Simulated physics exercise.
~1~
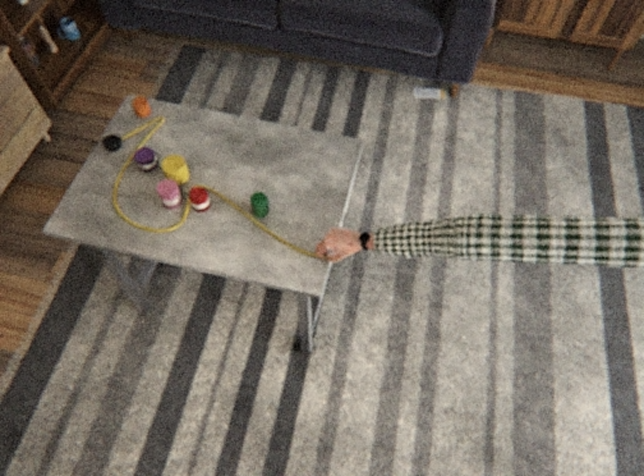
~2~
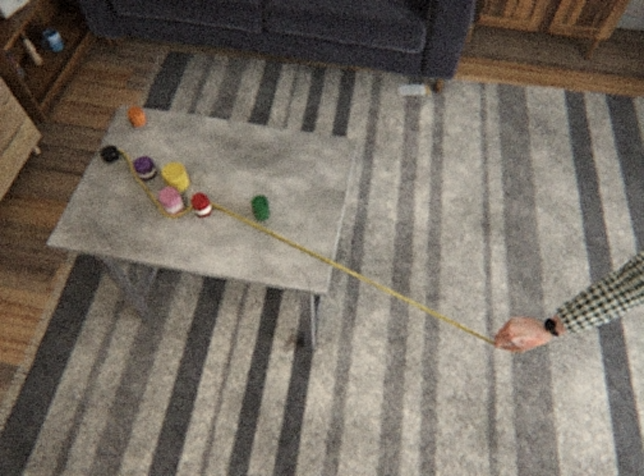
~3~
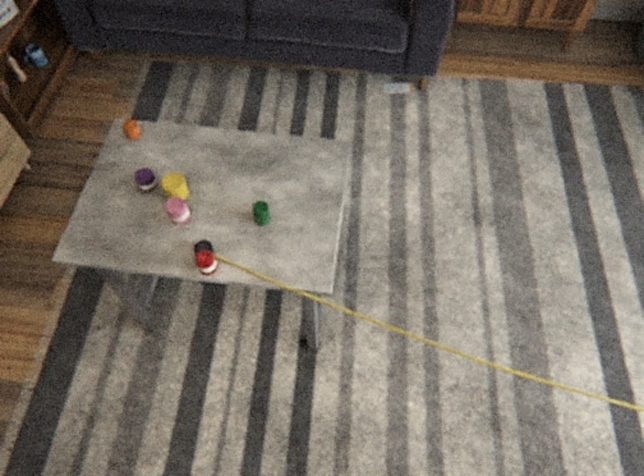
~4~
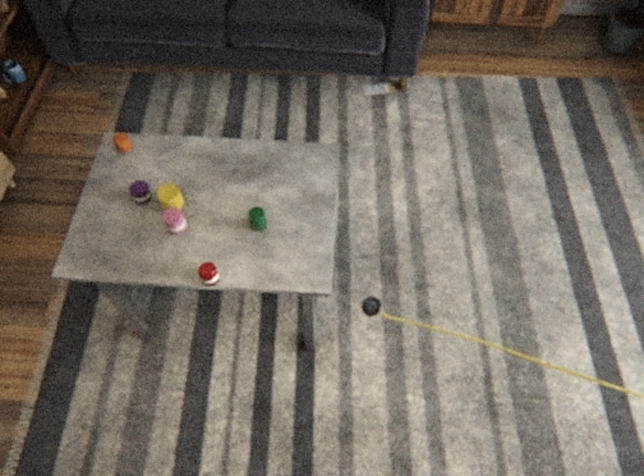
In this clip, a hand pulls a yellow cord rightward across a grey table holding small colorful containers, dragging a black puck speaker that pushes the red jar toward the near edge, until the speaker drops off the tabletop and the containers remain upright.
